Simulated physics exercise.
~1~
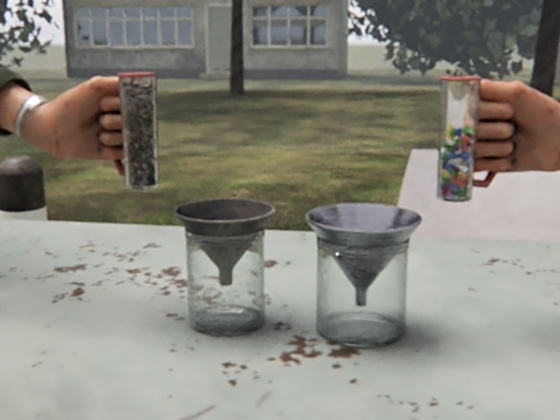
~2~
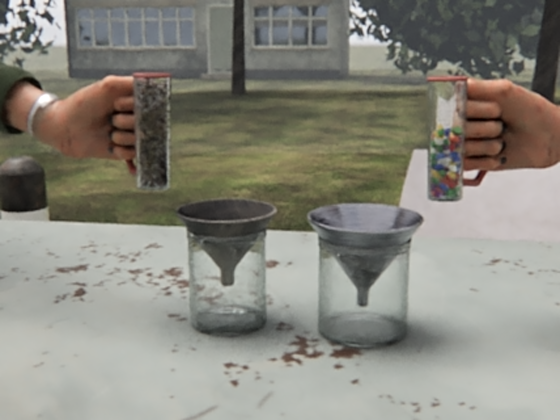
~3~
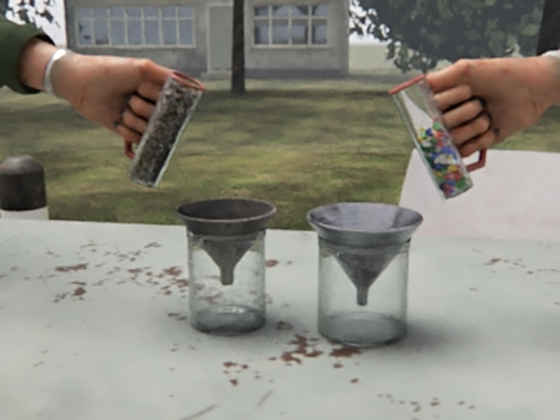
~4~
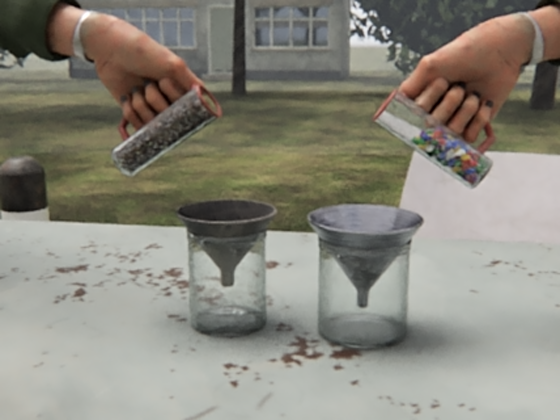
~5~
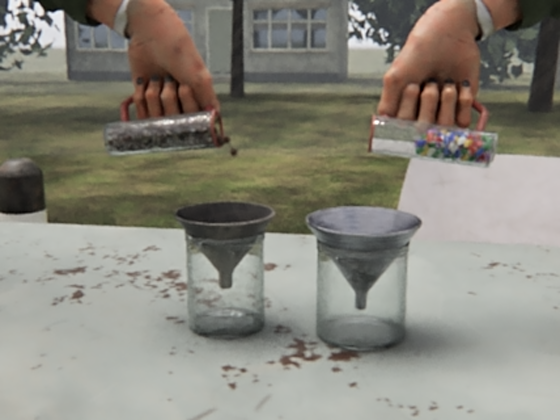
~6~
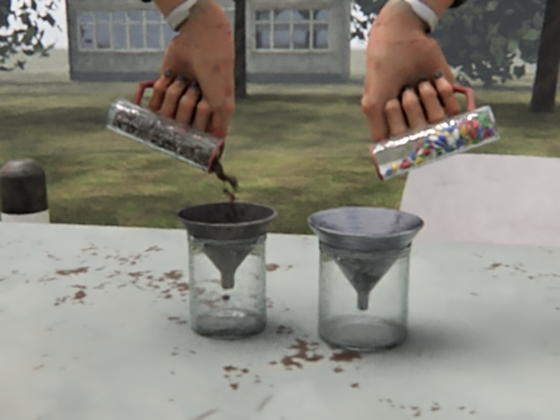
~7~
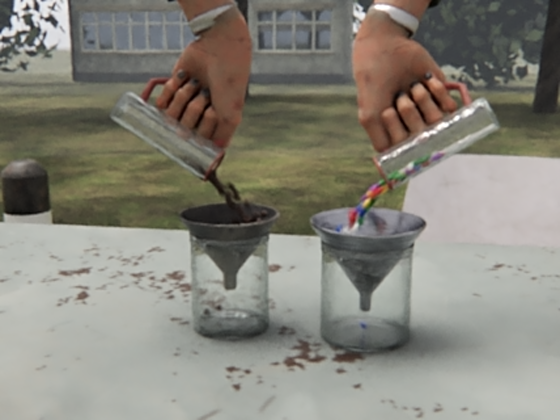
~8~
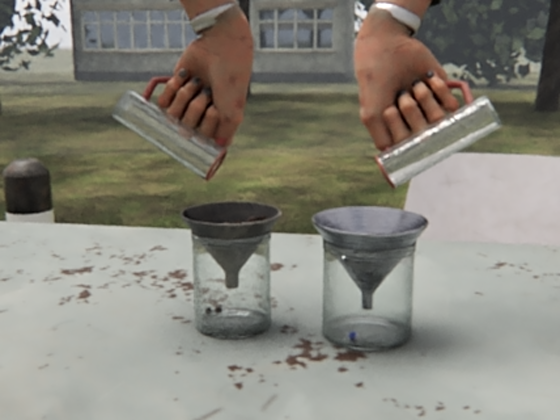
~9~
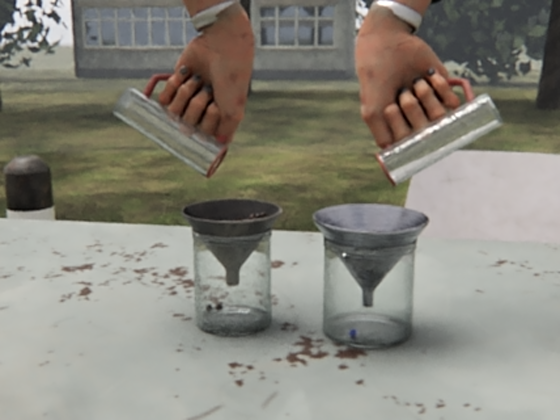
We see two hands tip clear cups over funnels in glass jars, dark bits pouring on the left before multicoloured pieces pour on the right. Both cups empty, but only a few pieces reach each jar, the rest staying stuck in the funnels.
